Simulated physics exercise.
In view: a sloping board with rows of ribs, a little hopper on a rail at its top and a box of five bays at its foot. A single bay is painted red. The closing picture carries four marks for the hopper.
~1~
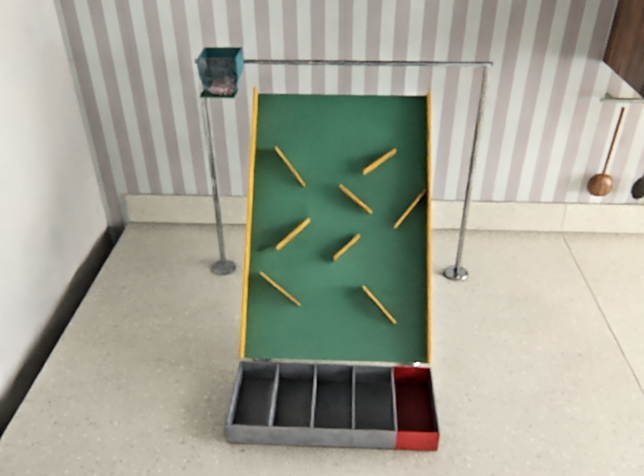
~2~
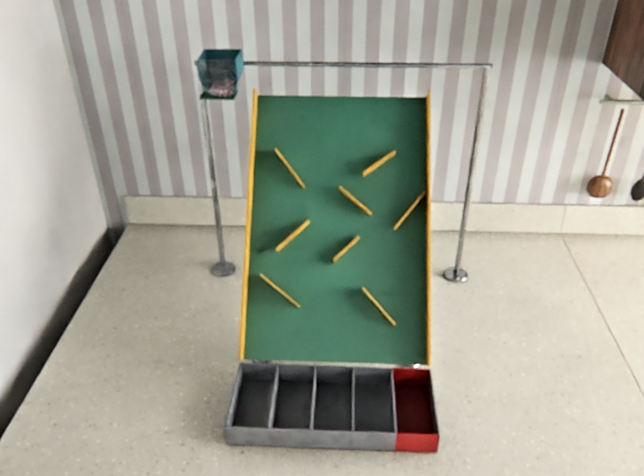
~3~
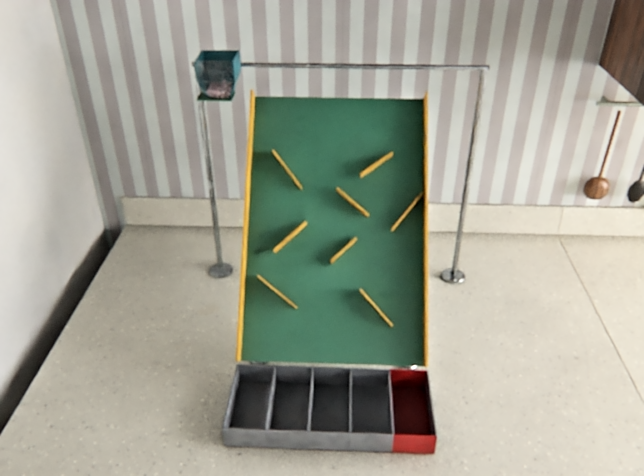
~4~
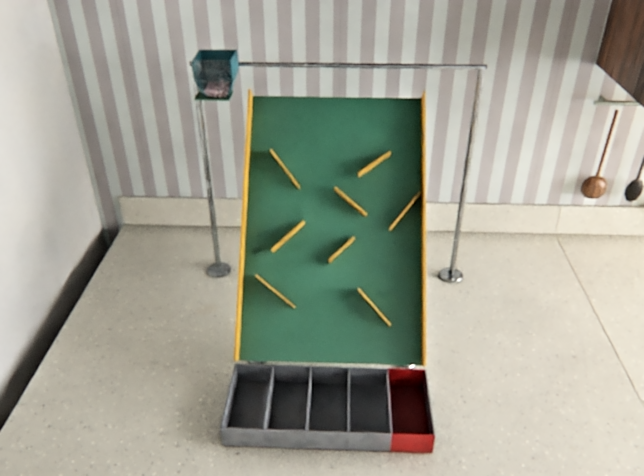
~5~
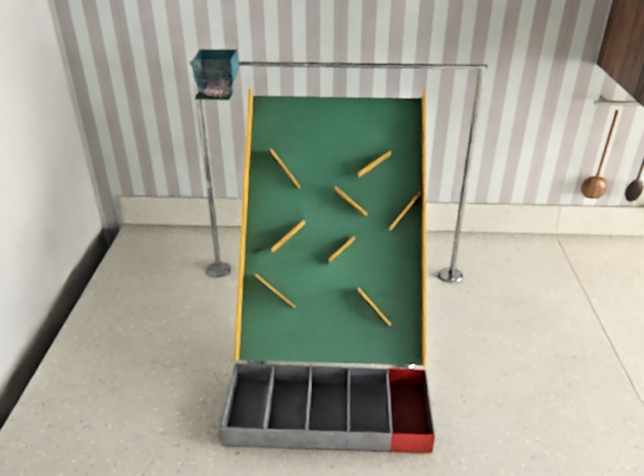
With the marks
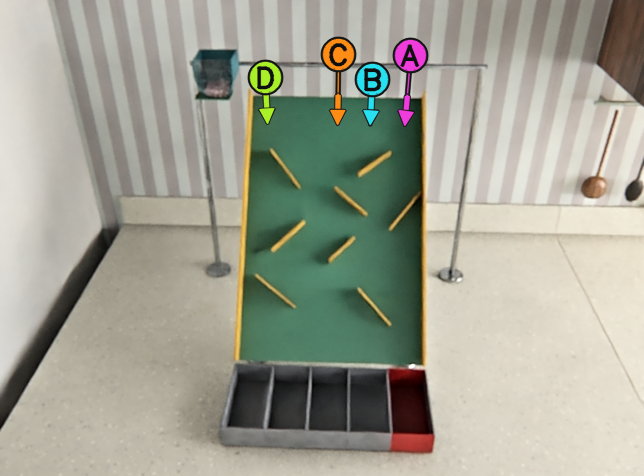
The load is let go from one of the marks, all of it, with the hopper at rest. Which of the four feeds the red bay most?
The best mark is B.
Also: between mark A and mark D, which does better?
That is mark A.
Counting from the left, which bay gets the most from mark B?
The fifth from the left.
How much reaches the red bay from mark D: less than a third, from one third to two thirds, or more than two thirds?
Less than a third.
On the marked copy, mark A meets the board at (405, 120); mark B meets the board at (370, 119); mark C meets the board at (337, 119); mark D meets the board at (267, 118).
If A is chosen, roughly a quarter in the red bay, roughly half in other bays, roughly a quarter outside the box.
If B is chosen, roughly half in the red bay, roughly a third in other bays, about a tenth outside the box.
If C is chosen, roughly a third in the red bay, roughly a third in other bays, roughly a quarter outside the box.
If D is chosen, not one piece in the red bay, the larger part in other bays, roughly a quarter outside the box.
